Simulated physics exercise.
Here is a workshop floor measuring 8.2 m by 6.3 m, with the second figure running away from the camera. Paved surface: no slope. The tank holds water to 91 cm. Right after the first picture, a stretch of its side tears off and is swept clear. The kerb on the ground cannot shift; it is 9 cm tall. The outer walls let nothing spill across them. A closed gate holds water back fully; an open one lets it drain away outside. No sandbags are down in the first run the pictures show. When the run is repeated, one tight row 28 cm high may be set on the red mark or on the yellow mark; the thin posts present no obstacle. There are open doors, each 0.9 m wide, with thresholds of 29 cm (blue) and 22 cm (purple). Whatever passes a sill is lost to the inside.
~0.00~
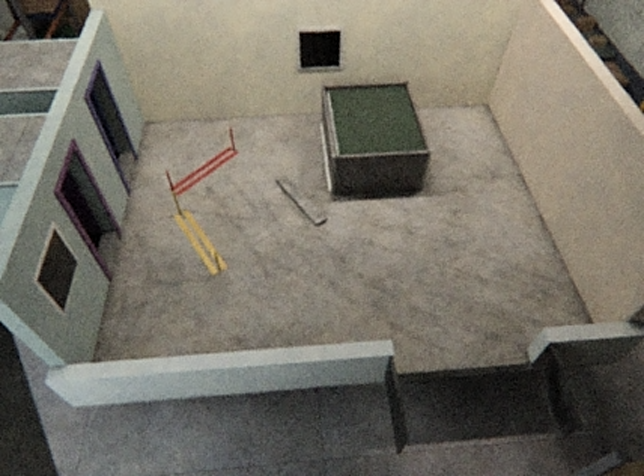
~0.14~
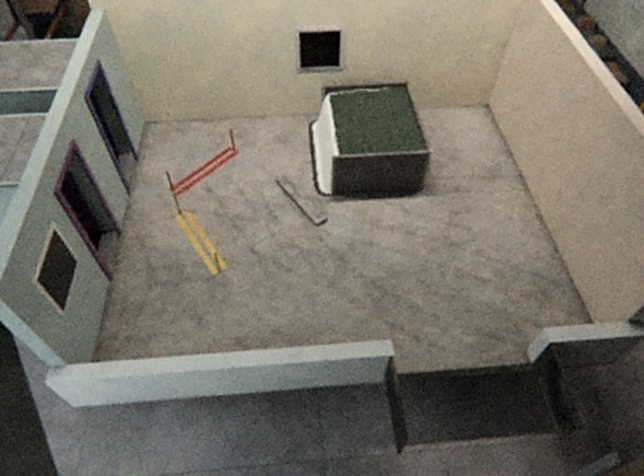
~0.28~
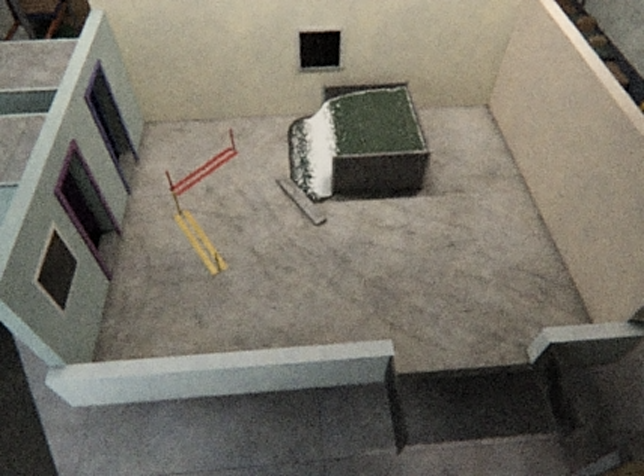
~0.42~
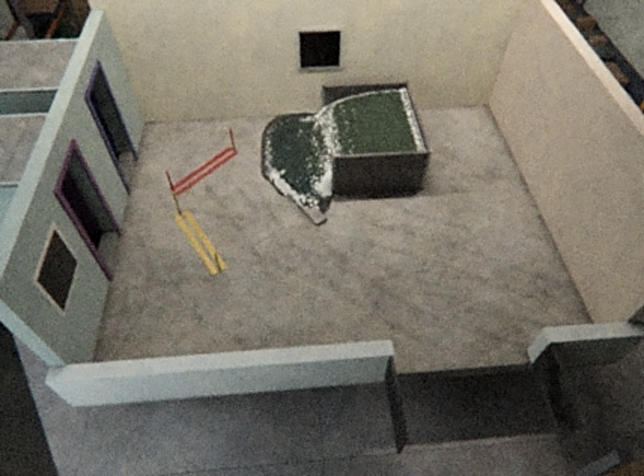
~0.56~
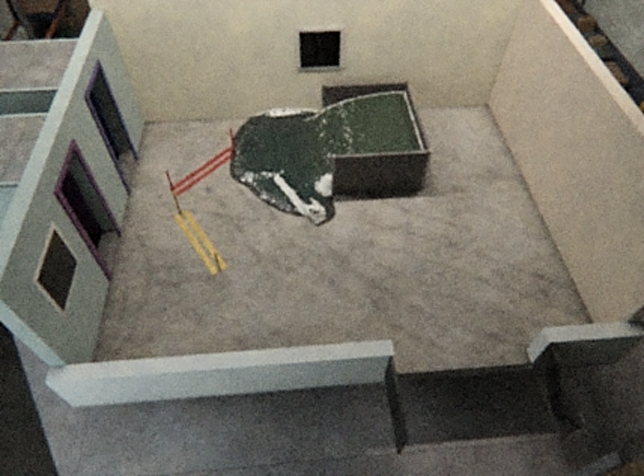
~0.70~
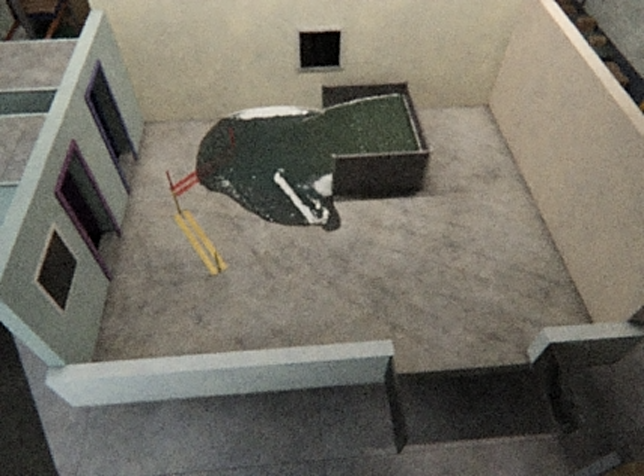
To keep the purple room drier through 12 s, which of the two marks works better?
The yellow mark works better.
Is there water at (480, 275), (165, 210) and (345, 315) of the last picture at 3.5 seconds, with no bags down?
Respectively: Clear, covered and clear.
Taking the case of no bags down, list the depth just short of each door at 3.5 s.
Blue 26 cm, purple 18 cm.
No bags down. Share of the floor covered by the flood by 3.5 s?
50 %.
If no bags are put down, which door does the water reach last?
After all the others, the purple door.
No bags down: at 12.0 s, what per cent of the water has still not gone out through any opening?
About 90 per cent.
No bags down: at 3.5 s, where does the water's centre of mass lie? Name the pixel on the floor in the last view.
(220, 192).
After 1.4 s water covers 35 % of the floor and is deepest (54 cm) near (144, 127) in the run without bags; in at the purple door, 0 L with no bags, 0 L with the row on red, 0 L on yellow.
After 2.2 s water covers 45 % of the floor and is deepest (56 cm) near (152, 127) in the run without bags; in at the purple door, 0 L with no bags, 28 L with the row on red, 0 L on yellow.
After 3.5 s water covers 50 % of the floor and is deepest (34 cm) near (91, 373) in the run without bags; in at the purple door, 2 L with no bags, 62 L with the row on red, 0 L on yellow.
After 7.0 s water covers 80 % of the floor and is deepest (18 cm) near (573, 296) in the run without bags; in at the purple door, 3 L with no bags, 64 L with the row on red, 0 L on yellow.
After 12.0 s water covers 100 % of the floor and is deepest (14 cm) near (406, 119) in the run without bags; in at the purple door, 3 L with no bags, 64 L with the row on red, 0 L on yellow.
